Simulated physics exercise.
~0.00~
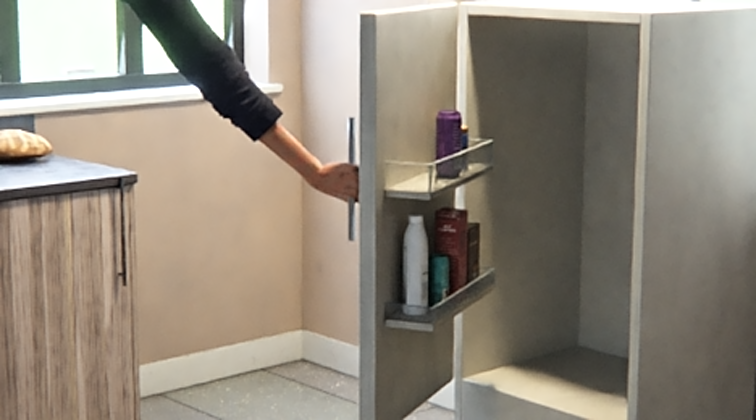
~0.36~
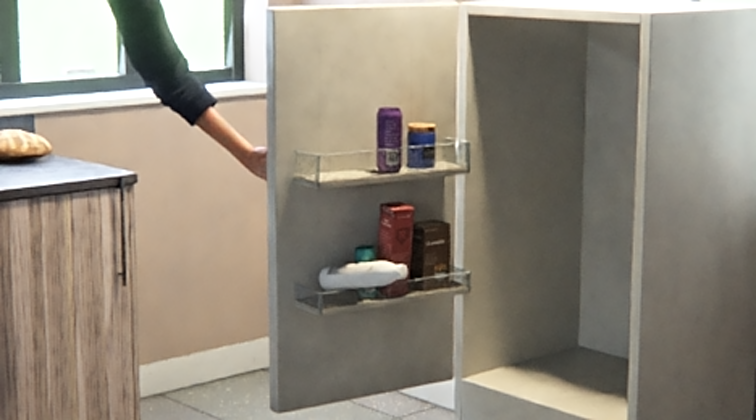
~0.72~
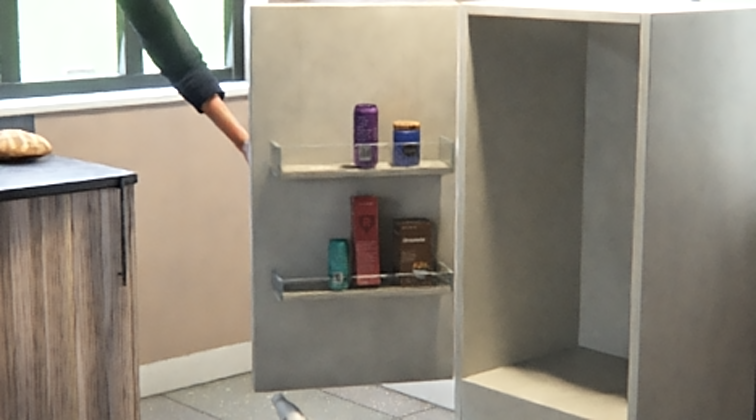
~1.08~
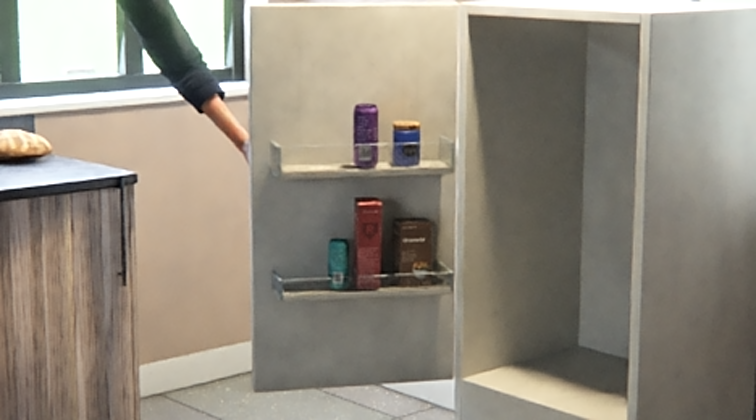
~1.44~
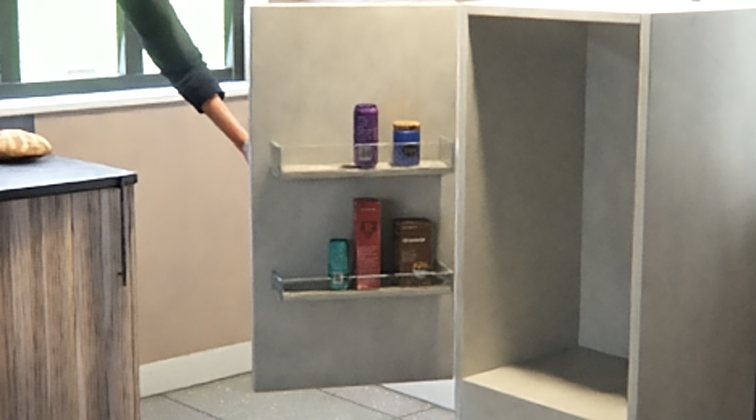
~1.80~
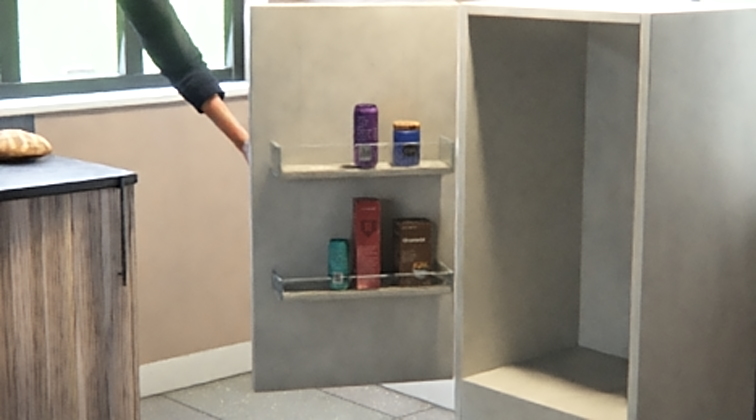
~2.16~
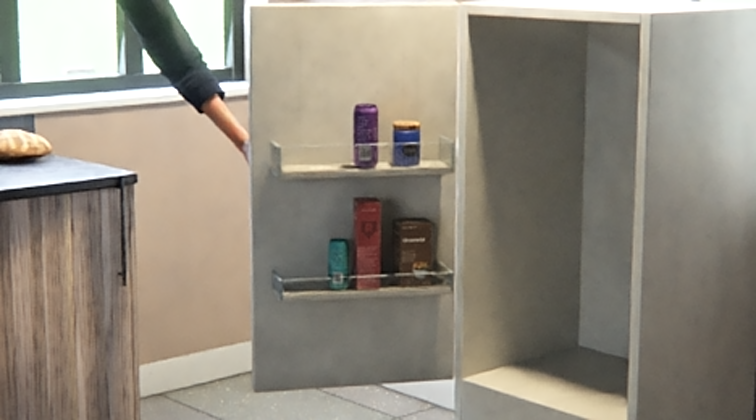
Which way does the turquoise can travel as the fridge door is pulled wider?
It moves to the left, carried along in the lower rack as the door swings open.
